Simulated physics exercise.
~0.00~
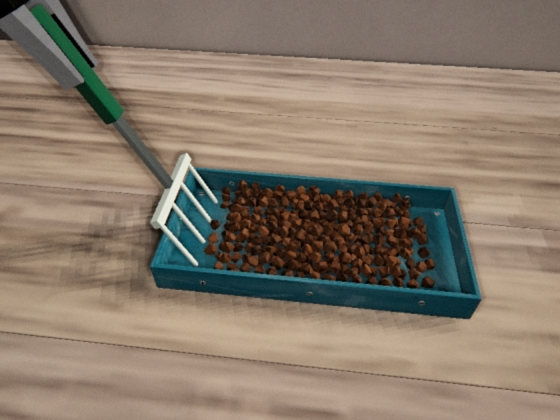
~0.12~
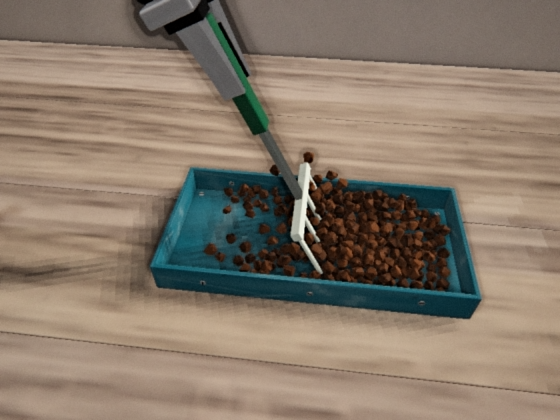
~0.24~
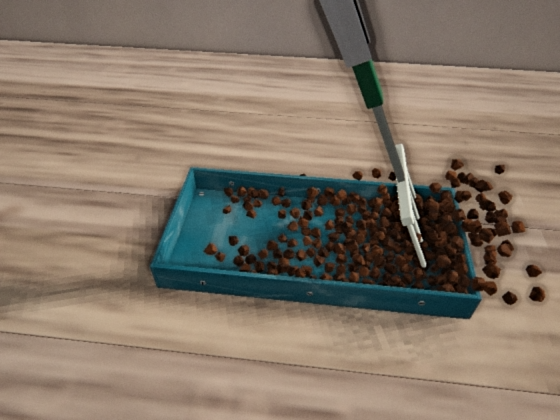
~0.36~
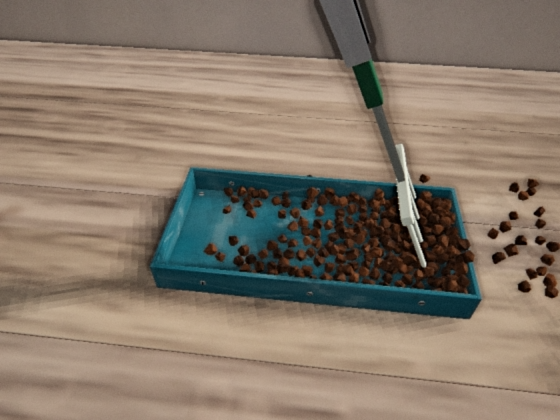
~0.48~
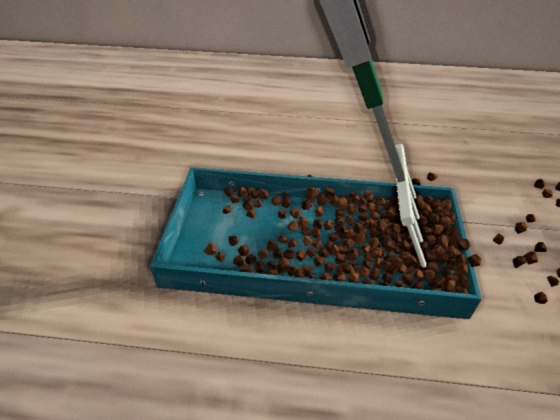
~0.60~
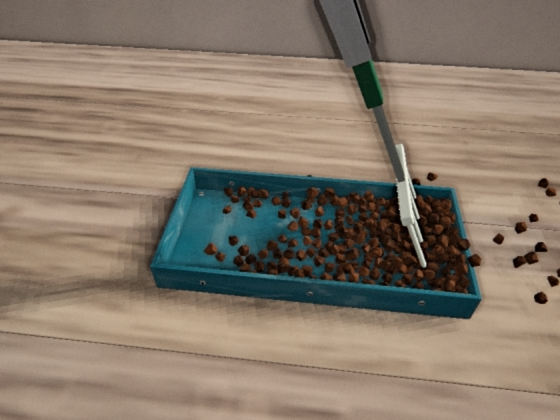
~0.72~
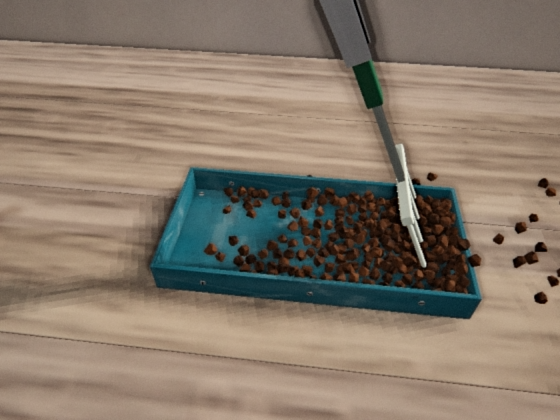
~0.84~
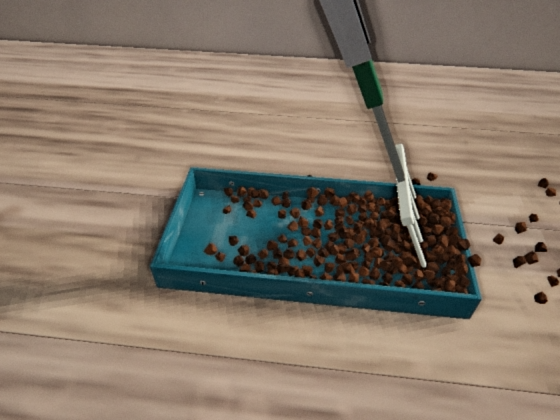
A robot arm dragged a white fork rightward through brown pellets in a shallow teal tray, pushing them toward the far end. Some spilled over the right edge and scattered across the wooden table, while most stayed in the tray and the fork stopped.
